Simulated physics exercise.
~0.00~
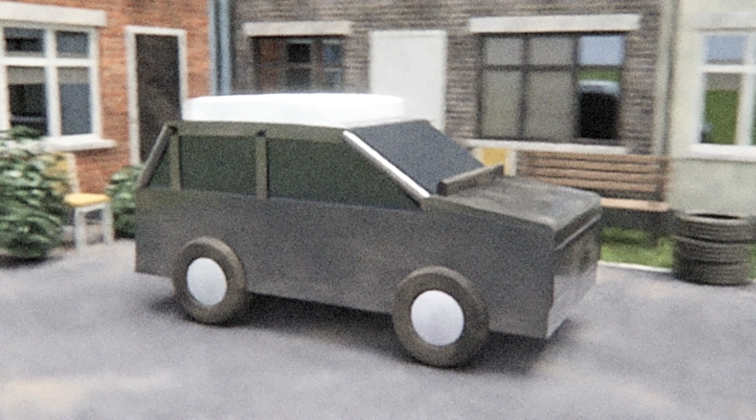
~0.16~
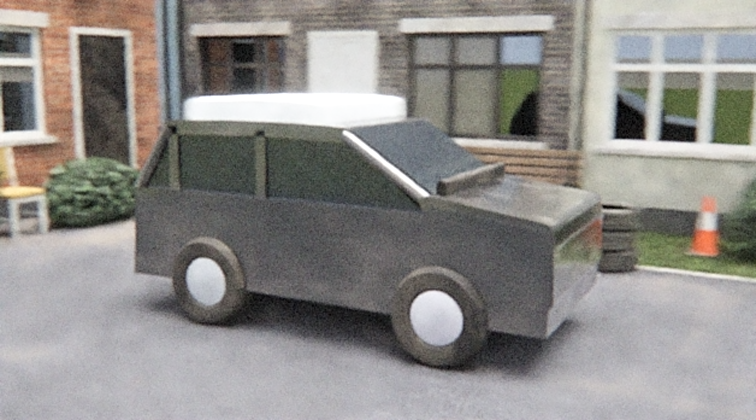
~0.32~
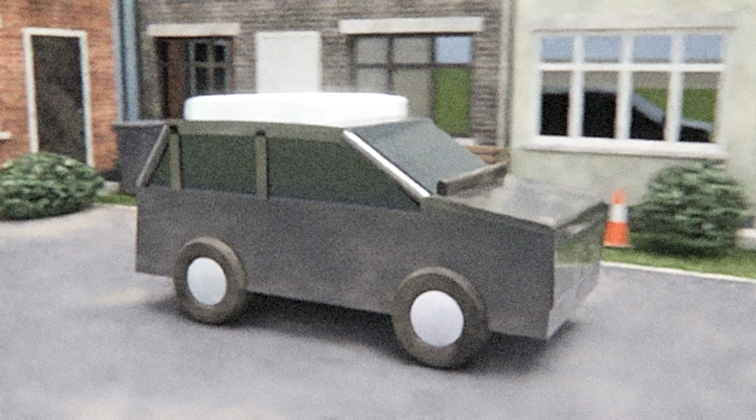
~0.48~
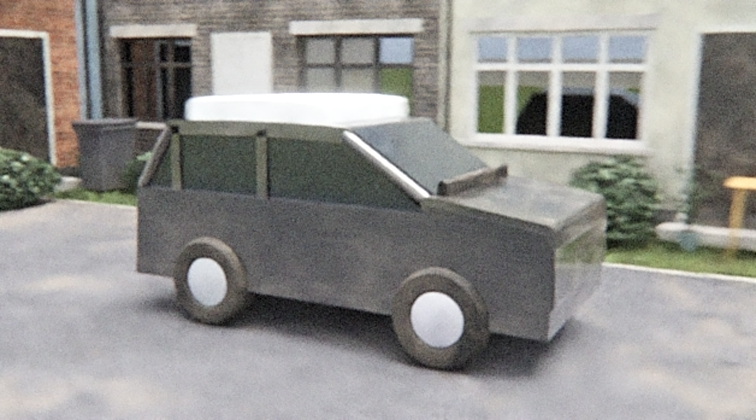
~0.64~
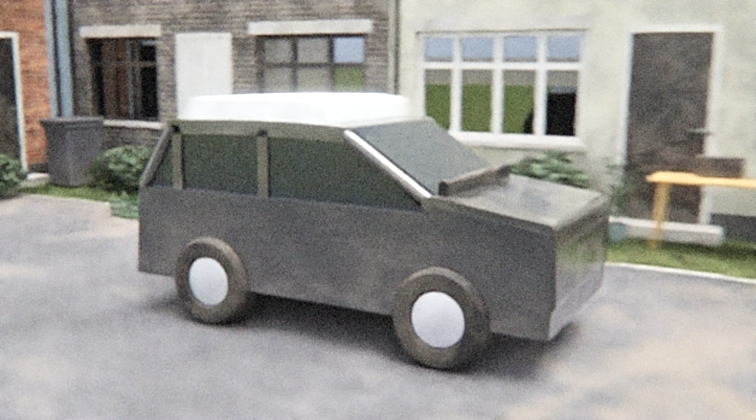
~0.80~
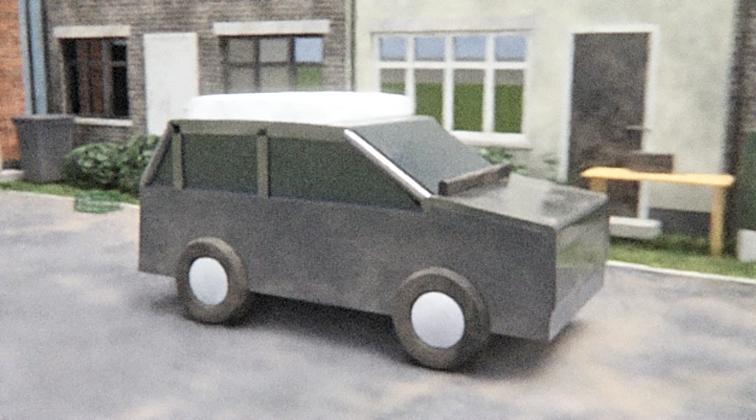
On a street of brick and pale houses, a dark grey car drove right past stacked tyres, an orange cone and a yellow bench, while the white snow on its roof crept forward very slightly.
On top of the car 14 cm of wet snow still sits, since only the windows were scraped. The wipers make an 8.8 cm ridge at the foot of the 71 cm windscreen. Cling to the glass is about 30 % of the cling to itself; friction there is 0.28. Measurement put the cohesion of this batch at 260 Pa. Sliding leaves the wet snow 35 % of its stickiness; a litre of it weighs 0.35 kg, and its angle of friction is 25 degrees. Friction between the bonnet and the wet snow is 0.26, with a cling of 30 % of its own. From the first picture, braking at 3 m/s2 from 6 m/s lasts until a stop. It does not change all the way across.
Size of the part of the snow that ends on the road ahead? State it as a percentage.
Some 0 %.
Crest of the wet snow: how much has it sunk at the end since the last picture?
Roughly 0 cm.
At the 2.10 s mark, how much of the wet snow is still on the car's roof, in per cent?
That comes to about 100 per cent.
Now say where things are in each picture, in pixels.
The first frame shows leading edge of the wet snow at (320, 107).
The second frame shows leading edge of the wet snow at (319, 112).
The third frame shows leading edge of the wet snow at (320, 108).
The fourth frame shows leading edge of the wet snow at (321, 108).
The fifth frame shows leading edge of the wet snow at (322, 107).
The sixth frame shows leading edge of the wet snow at (321, 107).
After 1.39 s, all of the snow is on the roof, none on the glass, none on the bonnet and none has gone off the nose.
After 2.10 s, all of the snow is on the roof, none on the glass, none on the bonnet and none has gone off the nose.
After 2.80 s, all of the snow is on the roof, none on the glass, none on the bonnet and none has gone off the nose.
After 3.50 s, all of the snow is on the roof, none on the glass, none on the bonnet and none has gone off the nose.
After 3.60 s, at the end, all of the snow is on the roof, none on the glass, none on the bonnet and none has gone off the nose.
